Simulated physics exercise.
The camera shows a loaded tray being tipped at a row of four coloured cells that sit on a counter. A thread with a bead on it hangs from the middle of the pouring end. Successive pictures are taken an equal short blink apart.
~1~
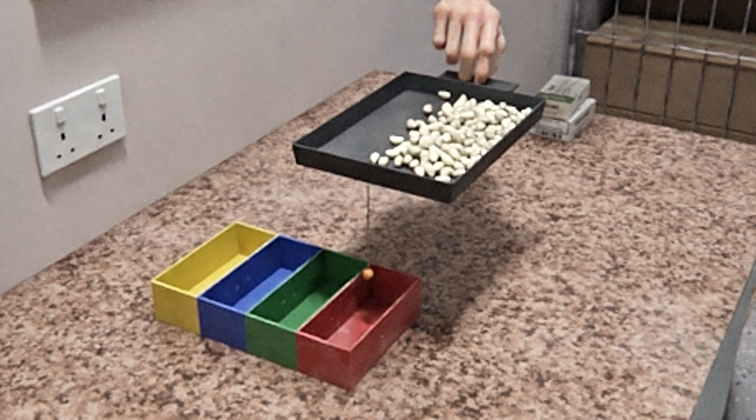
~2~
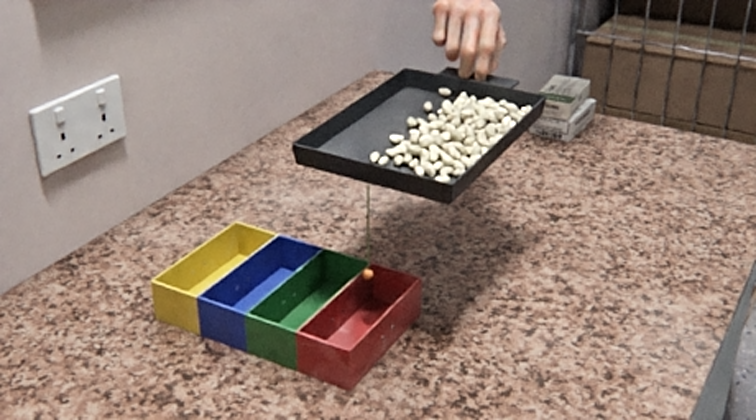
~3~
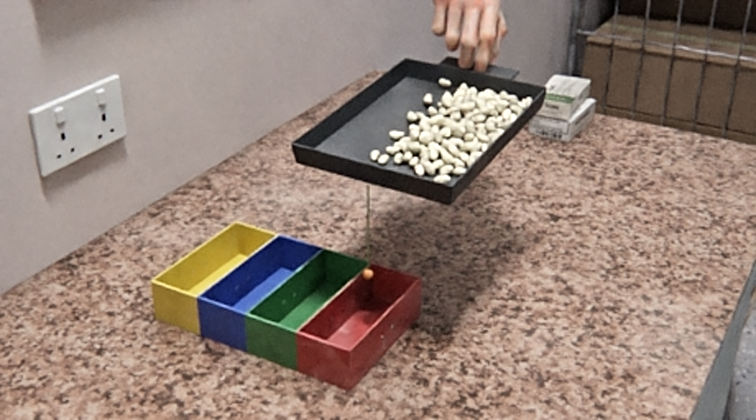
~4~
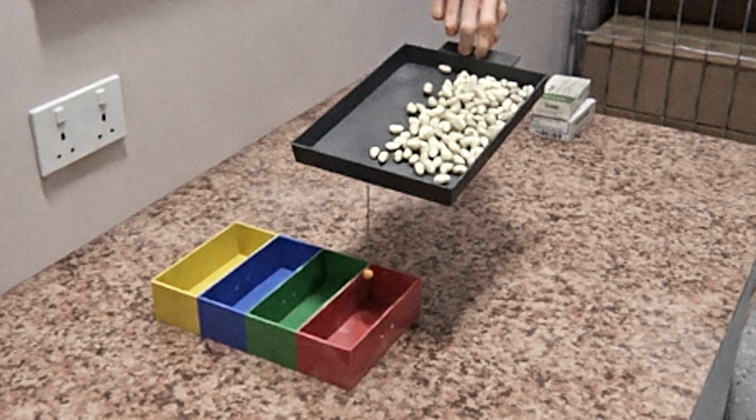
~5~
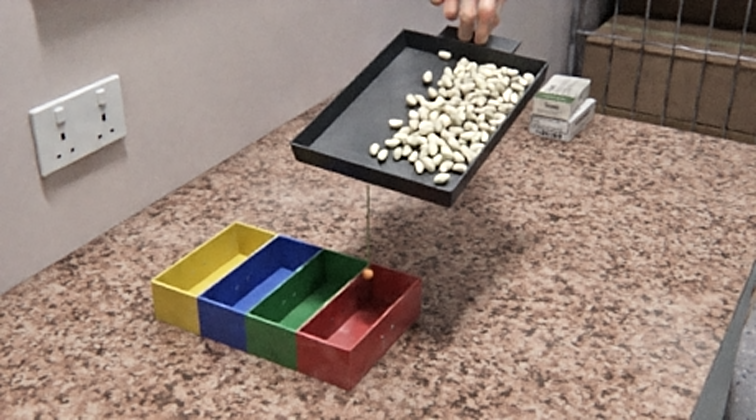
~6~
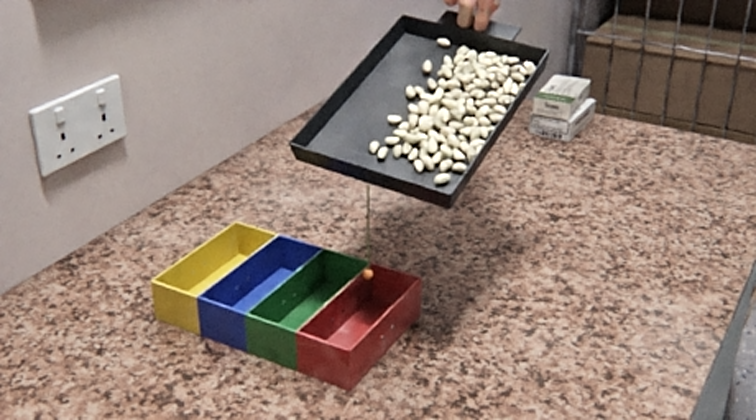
The clip opens on a hand holding a black tray of white beans nearly level above a speckled counter, where yellow, blue, green and red cells sit in a row below a hanging bead. The hand gradually raises the tray's far end, tilting it more steeply, while the beans barely shift.
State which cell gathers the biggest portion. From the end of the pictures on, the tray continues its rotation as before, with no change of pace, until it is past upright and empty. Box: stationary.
It is the red cell.
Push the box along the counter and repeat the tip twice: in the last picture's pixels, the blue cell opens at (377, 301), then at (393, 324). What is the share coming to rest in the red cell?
0 %, then 0 %.
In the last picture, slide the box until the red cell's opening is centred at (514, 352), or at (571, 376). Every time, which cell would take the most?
Blue first, that yellow cell second.
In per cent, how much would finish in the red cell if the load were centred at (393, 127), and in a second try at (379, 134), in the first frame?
In order, 30 per cent then 40 per cent.
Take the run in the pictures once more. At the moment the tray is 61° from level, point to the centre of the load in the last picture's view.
The load's middle is around (420, 135).
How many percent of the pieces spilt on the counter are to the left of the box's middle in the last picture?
Close to 0 %.
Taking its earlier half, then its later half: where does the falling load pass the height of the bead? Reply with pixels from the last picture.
It goes through near (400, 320) first, then near (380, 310).
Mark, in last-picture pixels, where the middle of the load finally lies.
Around (383, 374), give or take.
Just after the last frame, tray tipped steeply; almost all on the tray; just a few falling or outside the box.
A moment on, tray tipped right over; roughly two thirds on the tray; just a few in the red cell; roughly a third falling or outside the box.
Further on, tray tipped past a quarter turn; roughly a quarter in the red cell; about a tenth in the green cell; roughly two thirds falling or outside the box.
When it is over, tray tipped past a quarter turn; roughly a quarter in the red cell; about a tenth in the green cell; not one in the blue cell; not one in the yellow cell; roughly two thirds outside the box.
